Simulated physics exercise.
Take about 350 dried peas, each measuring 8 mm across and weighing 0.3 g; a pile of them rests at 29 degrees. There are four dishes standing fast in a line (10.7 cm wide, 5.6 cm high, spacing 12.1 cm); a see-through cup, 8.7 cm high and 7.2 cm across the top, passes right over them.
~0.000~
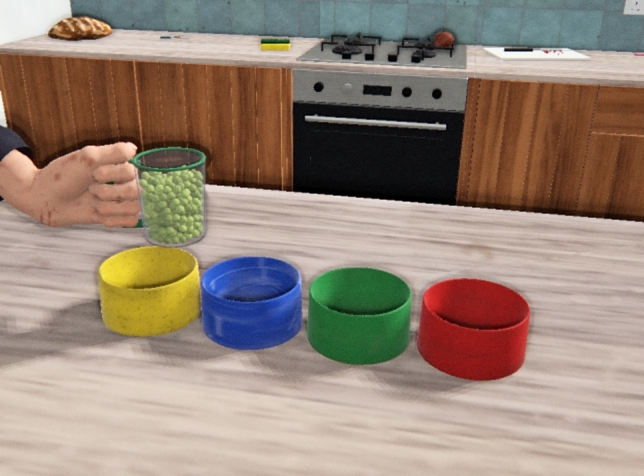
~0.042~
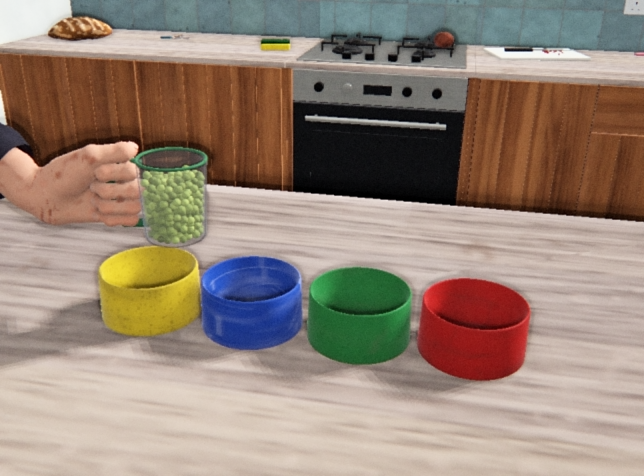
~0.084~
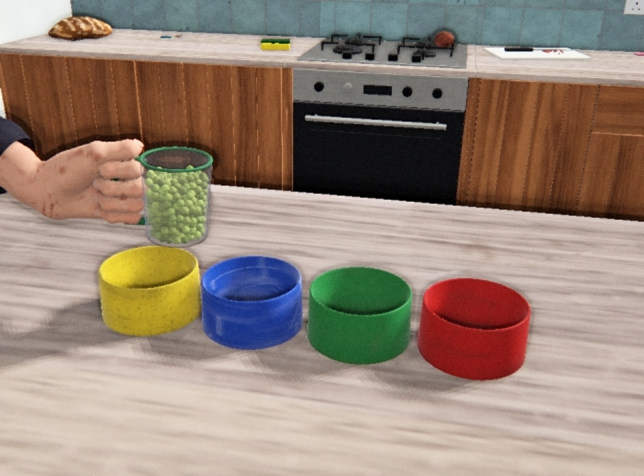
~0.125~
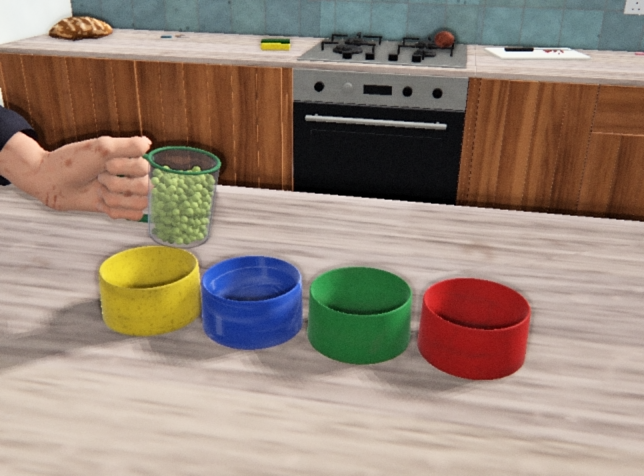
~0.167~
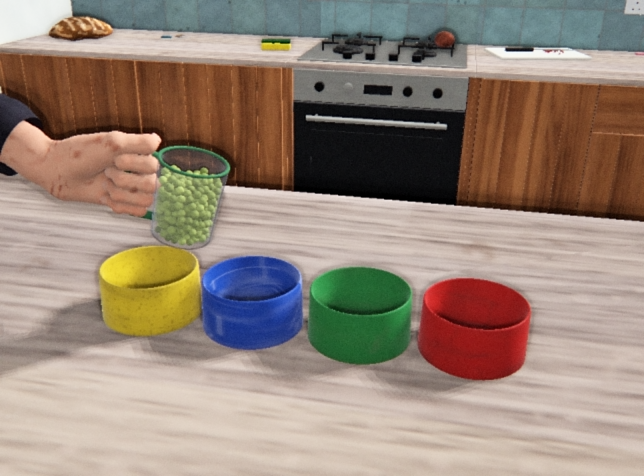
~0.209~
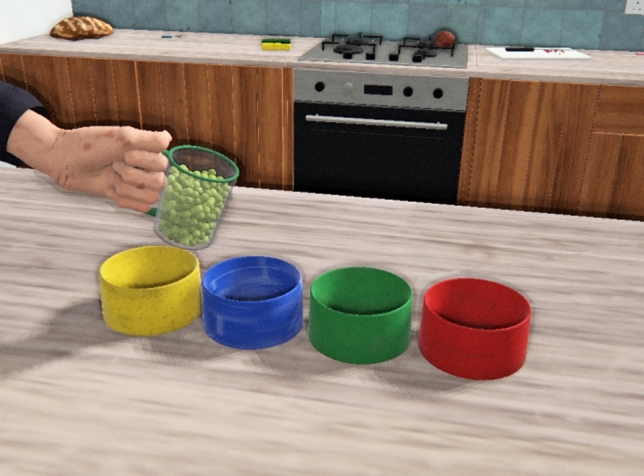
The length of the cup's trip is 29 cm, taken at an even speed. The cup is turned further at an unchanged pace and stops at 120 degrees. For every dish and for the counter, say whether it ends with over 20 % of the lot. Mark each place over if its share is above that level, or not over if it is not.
Red dish: Not over, blue dish: Not over, green dish: Over, yellow dish: Not over, counter: Not over.
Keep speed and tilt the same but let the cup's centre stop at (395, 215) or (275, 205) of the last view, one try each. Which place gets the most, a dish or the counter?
On the first run most goes to green, and on the second to green.
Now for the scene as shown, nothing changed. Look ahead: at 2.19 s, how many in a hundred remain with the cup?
About 0 percent of the load.
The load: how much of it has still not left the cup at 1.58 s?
About 0 %.
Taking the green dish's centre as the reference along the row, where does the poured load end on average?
Around 1 cm away, toward the right-hand end.
After 1.03 s, tilt 120 degrees; cup holds 55 %, green 45 %.
After 1.58 s, tilt 120 degrees; cup holds 0 %, green 100 %.
Then, at 2.19 s, tilt 120 degrees; cup holds 0 %, green 100 %.
At rest (2.5 s), red 0 %, blue 0 %, green 100 %, yellow 0 %, counter 0 %.
